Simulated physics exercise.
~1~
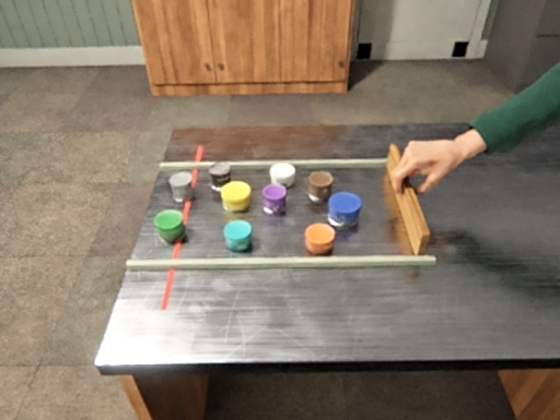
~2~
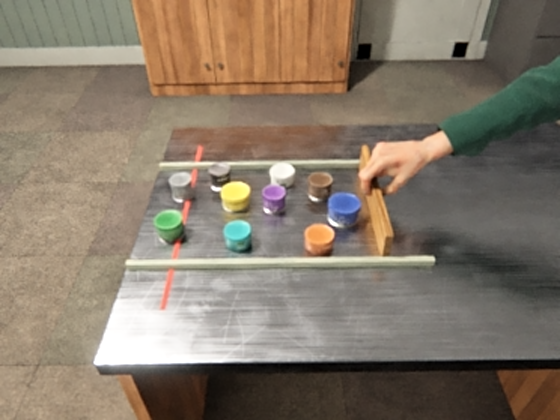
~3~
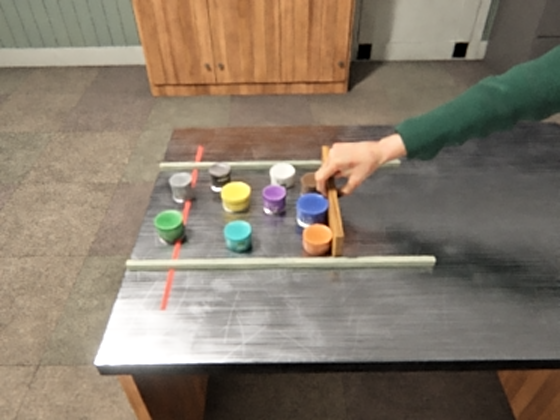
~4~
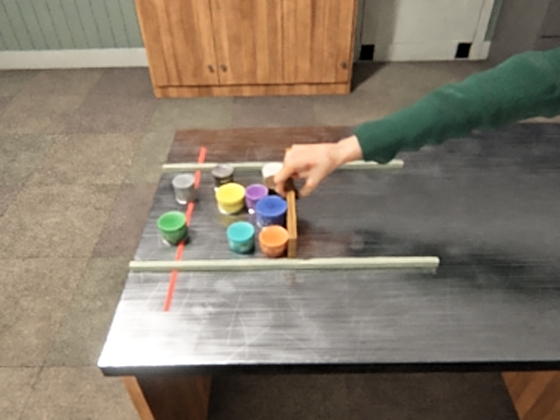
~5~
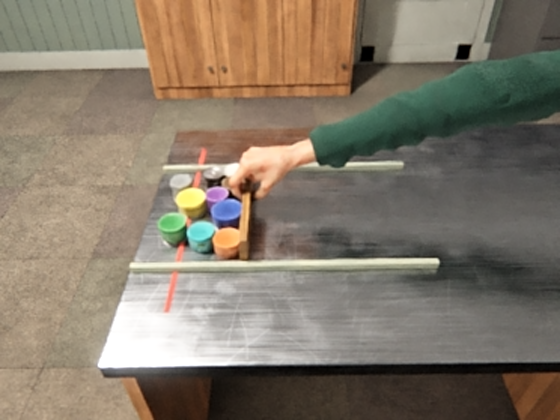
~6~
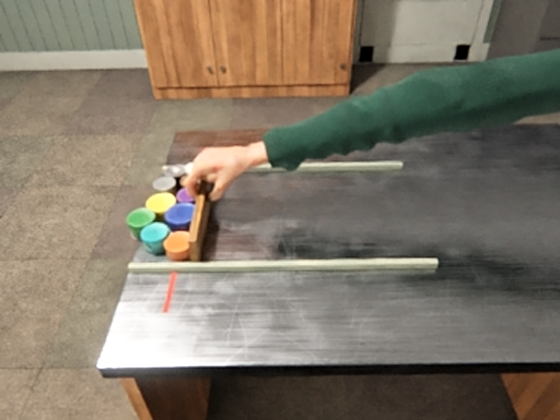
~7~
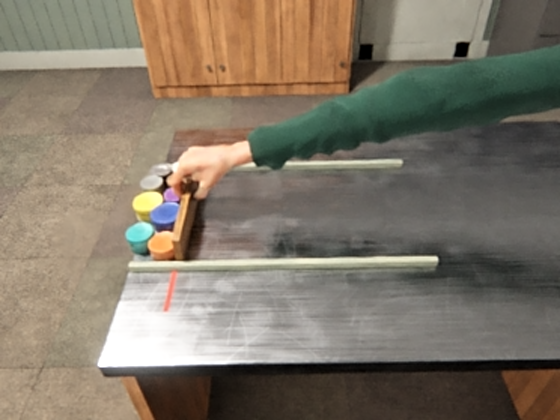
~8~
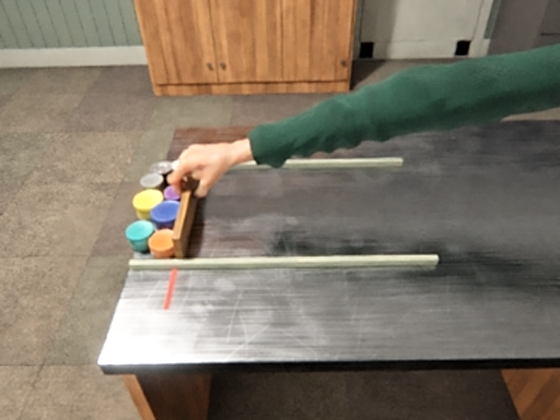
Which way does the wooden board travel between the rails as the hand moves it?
The board travels to the left, toward the table's left edge, pushing the small pots ahead of it.
